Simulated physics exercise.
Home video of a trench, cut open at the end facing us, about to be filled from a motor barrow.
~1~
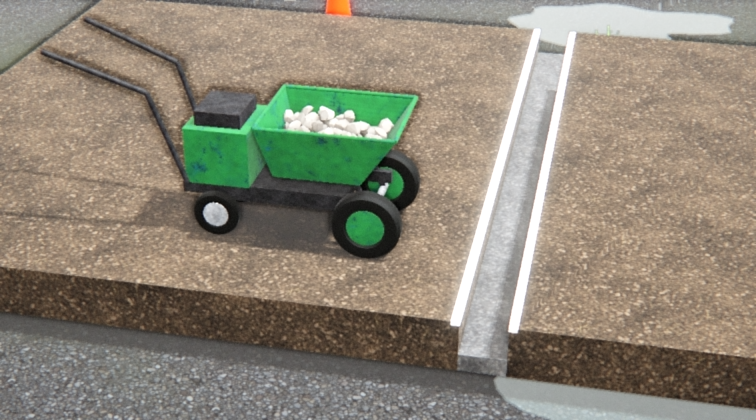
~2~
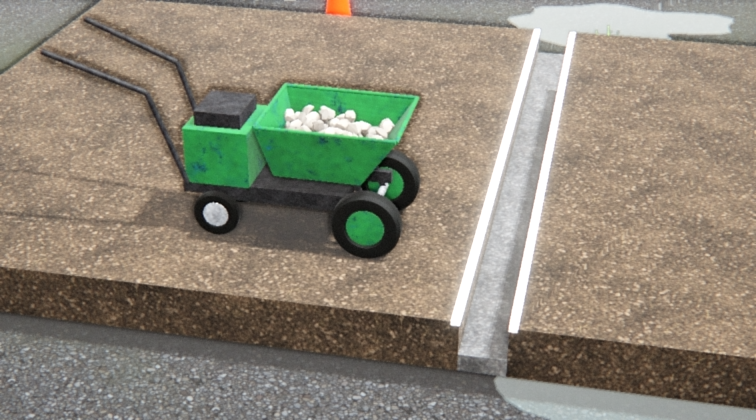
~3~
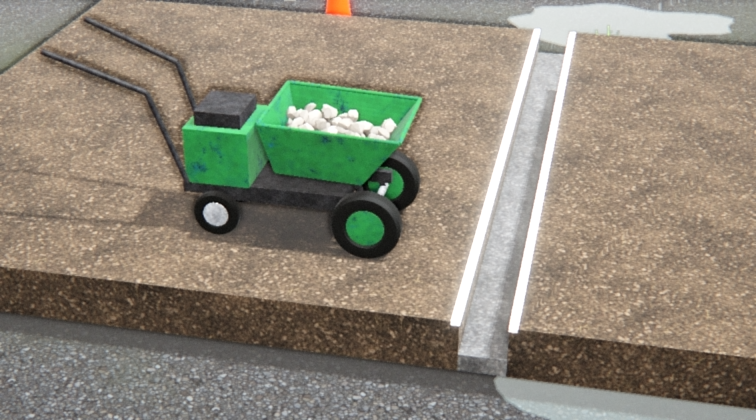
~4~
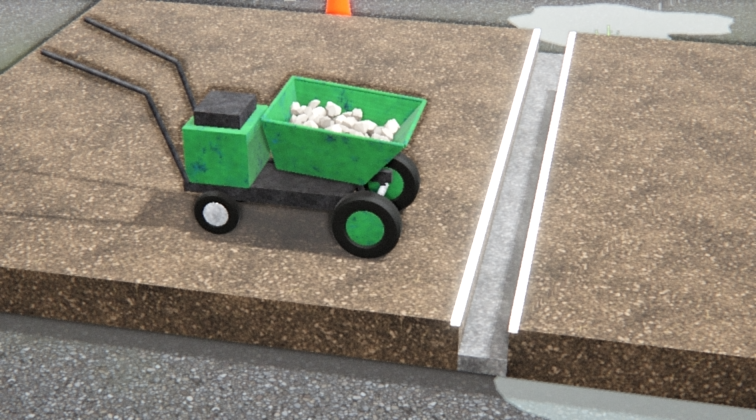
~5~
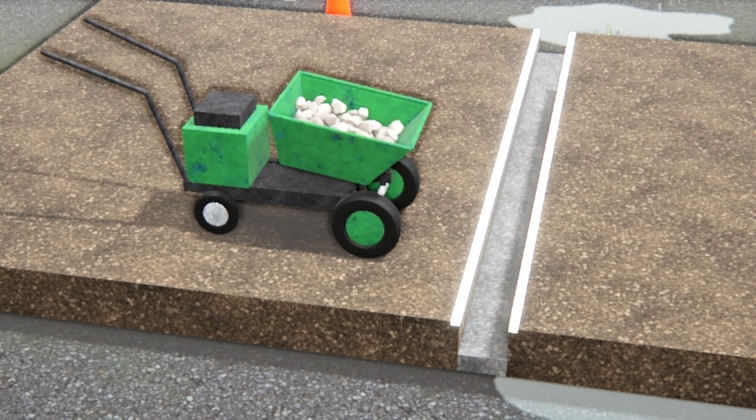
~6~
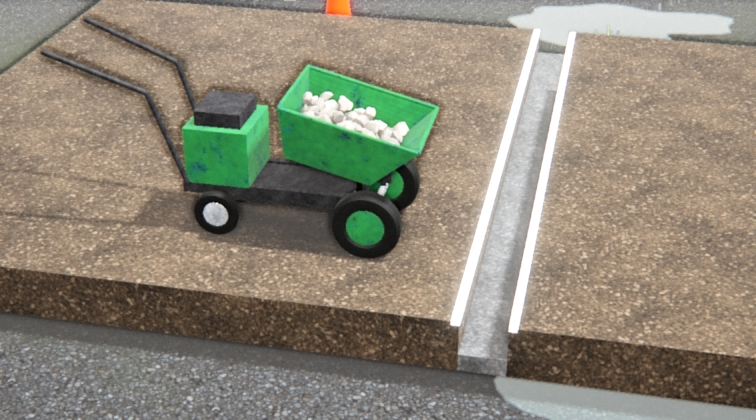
On a raised slab of brown, gritty ground beside grey paving, seen from above at an angle, a narrow white-edged trench runs away from the viewer, its near end open. To its left stands a green motor barrow with black handles and a skip of pale broken stones. The skip rises and tilts slightly rightward, the stones staying inside, while the barrow and camera remain still.
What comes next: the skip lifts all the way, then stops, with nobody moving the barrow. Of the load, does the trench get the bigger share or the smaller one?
The greater share will most likely fall into the trench.
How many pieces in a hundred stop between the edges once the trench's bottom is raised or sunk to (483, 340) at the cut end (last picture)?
Estimated share: Approx. 70 per cent.
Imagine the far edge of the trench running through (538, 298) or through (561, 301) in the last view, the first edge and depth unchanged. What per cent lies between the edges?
In order, some 100 and some 100 percent.
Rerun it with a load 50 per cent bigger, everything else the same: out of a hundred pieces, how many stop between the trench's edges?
Close to 80 percent.
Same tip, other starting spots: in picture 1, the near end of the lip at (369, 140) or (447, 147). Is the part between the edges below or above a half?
From the first position beyond one half lands between the edges, from the second short of one half.
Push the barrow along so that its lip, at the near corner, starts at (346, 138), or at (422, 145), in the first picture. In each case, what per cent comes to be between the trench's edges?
First spot: Roughly 30 percent; second spot: Roughly 70 percent.
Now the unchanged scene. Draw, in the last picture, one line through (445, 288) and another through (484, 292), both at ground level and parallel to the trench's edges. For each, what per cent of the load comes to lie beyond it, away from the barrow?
That's 100 in a hundred for the first and 60 in a hundred for the second.
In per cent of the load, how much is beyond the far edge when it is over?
0 per cent.
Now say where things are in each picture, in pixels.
In the first picture, lip of the skip at (395, 142), level; top of the load at (318, 127), broken stones; first edge of the trench at (464, 290); far edge at (520, 296), the trench under half as wide as the skip, and about as deep as wide.
In the second picture, lip of the skip at (396, 143), level; top of the load at (318, 126).
In the third picture, lip of the skip at (399, 144), tipped barely; top of the load at (321, 125).
In the fourth picture, lip of the skip at (404, 146), tipped barely; top of the load at (325, 123).
In the fifth picture, lip of the skip at (410, 149), tipped a little; top of the load at (325, 119).
In the sixth picture, lip of the skip at (418, 154), tipped a little; top of the load at (332, 116); first edge of the trench at (464, 290); far edge at (520, 296).
Soon after the last picture, skip tipped steeply; all in the skip.
A little later, skip tipped right over; most in the skip; a stray few short of the trench; a small part in or heaped over the trench.
Later still, skip tipped right over; a small part in the skip; a stray few short of the trench; most in or heaped over the trench; a stray few beyond it.
At rest, skip tipped right over; a stray few short of the trench; nearly all in or heaped over the trench; a stray few beyond it.
